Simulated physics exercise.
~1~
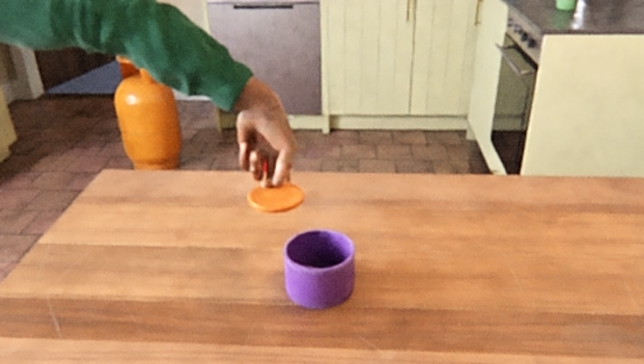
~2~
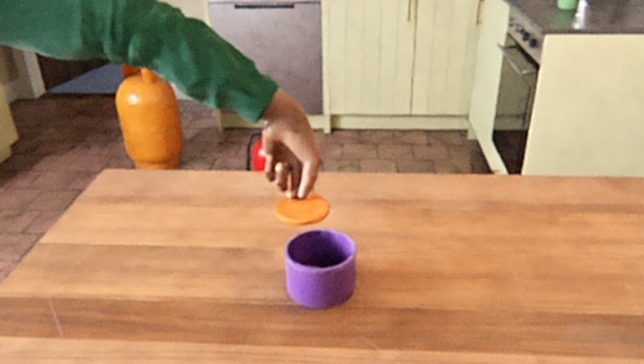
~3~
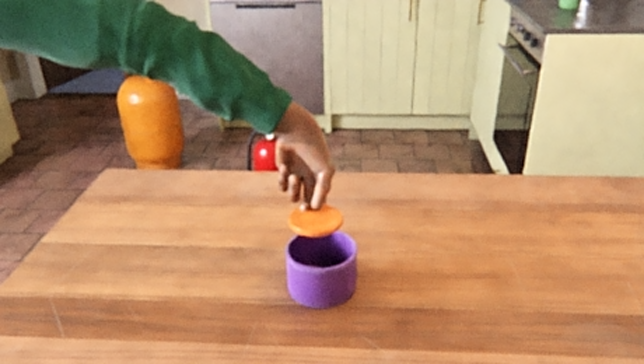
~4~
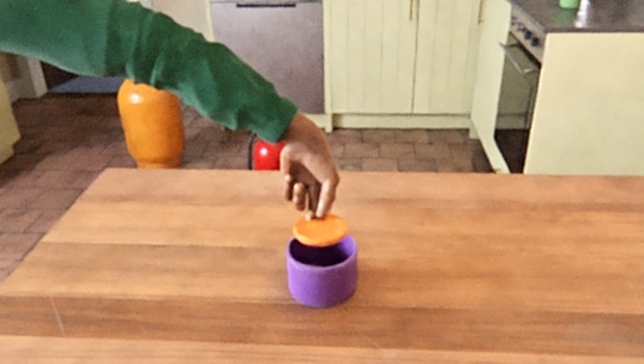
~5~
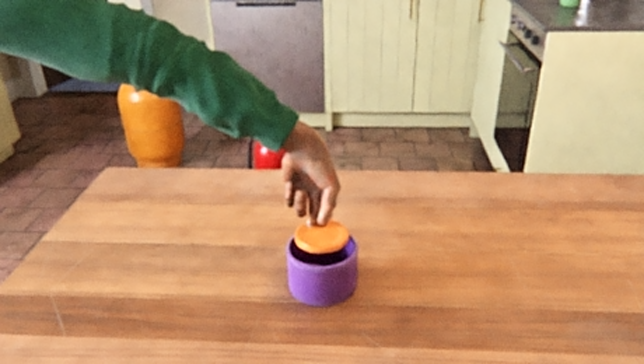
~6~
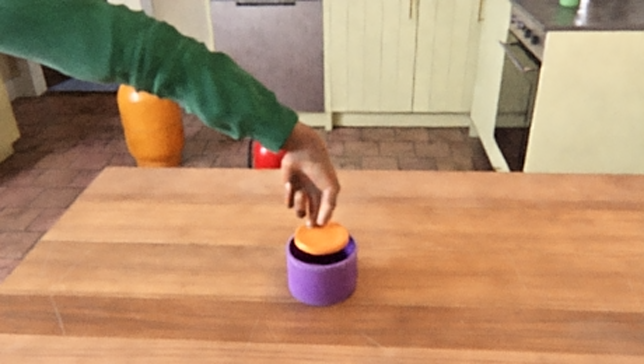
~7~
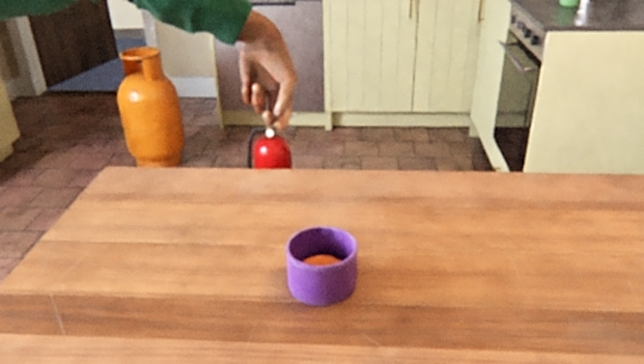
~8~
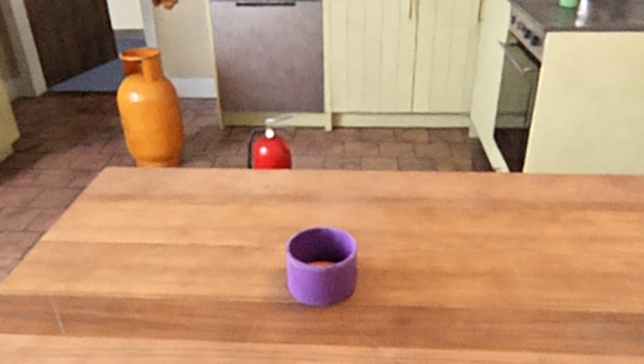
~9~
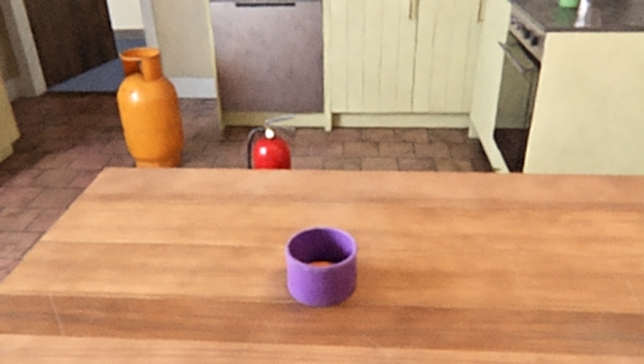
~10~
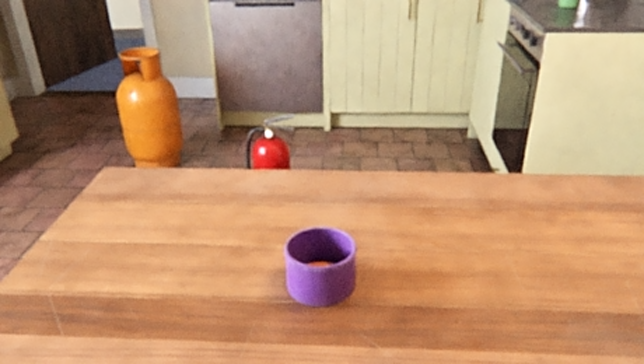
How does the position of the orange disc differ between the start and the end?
At the start the orange disc is held in the hand above the table, up and to the left of the purple container. By the end it lies down inside the container, below the rim.
